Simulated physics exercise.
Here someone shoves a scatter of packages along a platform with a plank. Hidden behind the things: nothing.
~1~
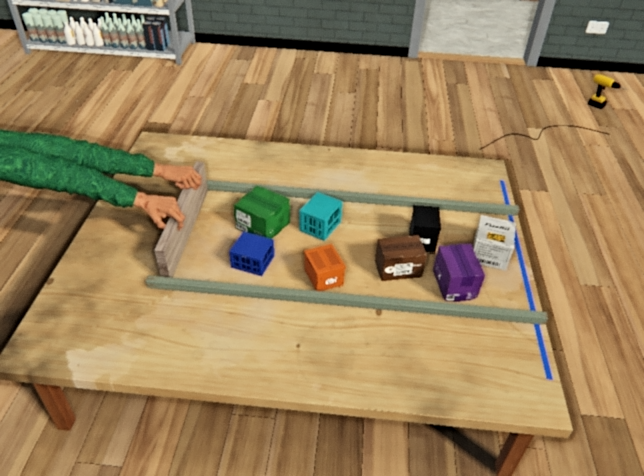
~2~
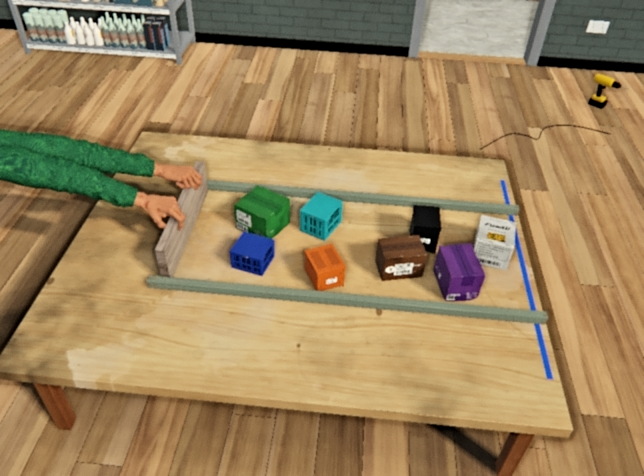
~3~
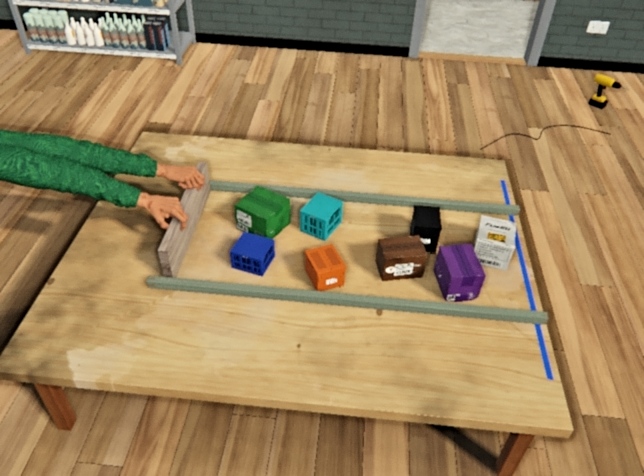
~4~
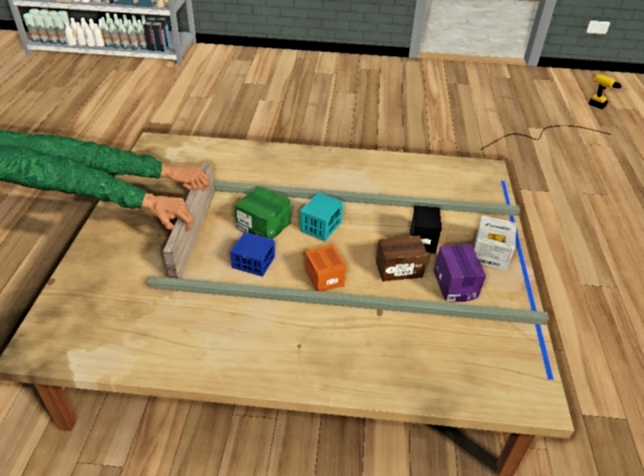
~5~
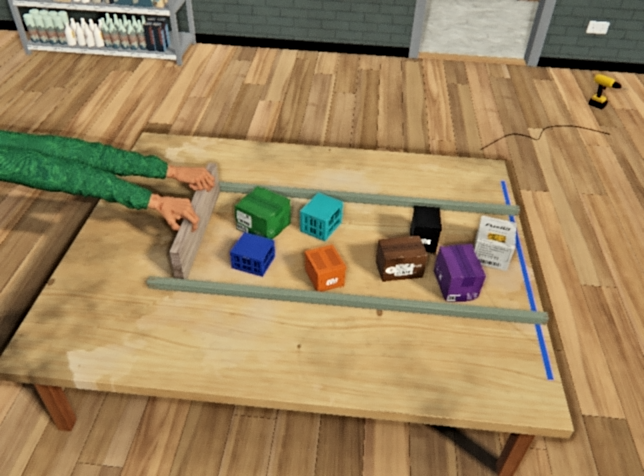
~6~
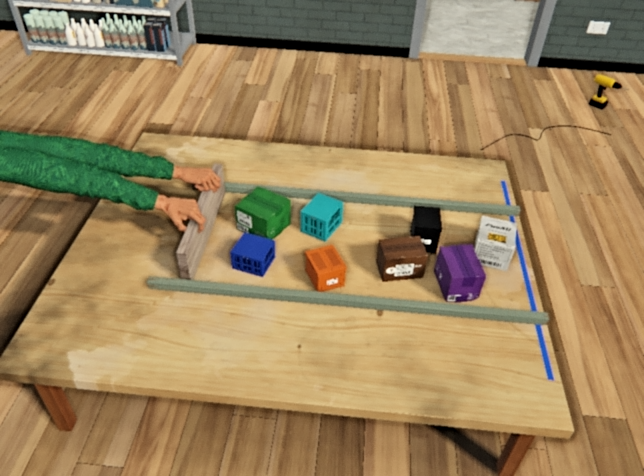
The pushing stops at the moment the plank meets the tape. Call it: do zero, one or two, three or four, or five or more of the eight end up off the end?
Five or more end up off it.
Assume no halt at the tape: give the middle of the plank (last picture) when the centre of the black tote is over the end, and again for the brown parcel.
(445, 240) and (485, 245), more or less.
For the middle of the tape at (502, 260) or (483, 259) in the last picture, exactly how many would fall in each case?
The first try gives 6 and the second gives 4.
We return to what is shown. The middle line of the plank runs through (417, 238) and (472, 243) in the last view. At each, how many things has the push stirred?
One spot: 8. Other spot: 8.
Early on, none off yet; white box at rest near (494, 243); purple box at rest near (459, 273); black tote at rest near (425, 230).
A while later, none off yet; white box travelled a little near (499, 244); purple box travelled a little near (469, 272); black tote travelled about its own width near (467, 231).
Further along, one off so far; white box down on the ground near (553, 366); purple box leaning a little near (553, 277); black tote leaning well over near (553, 250).
Finally, the number that fall off is five or more; lost, green parcel, blue crate, turquoise crate, orange tote, brown parcel, black tote, purple box and white box.
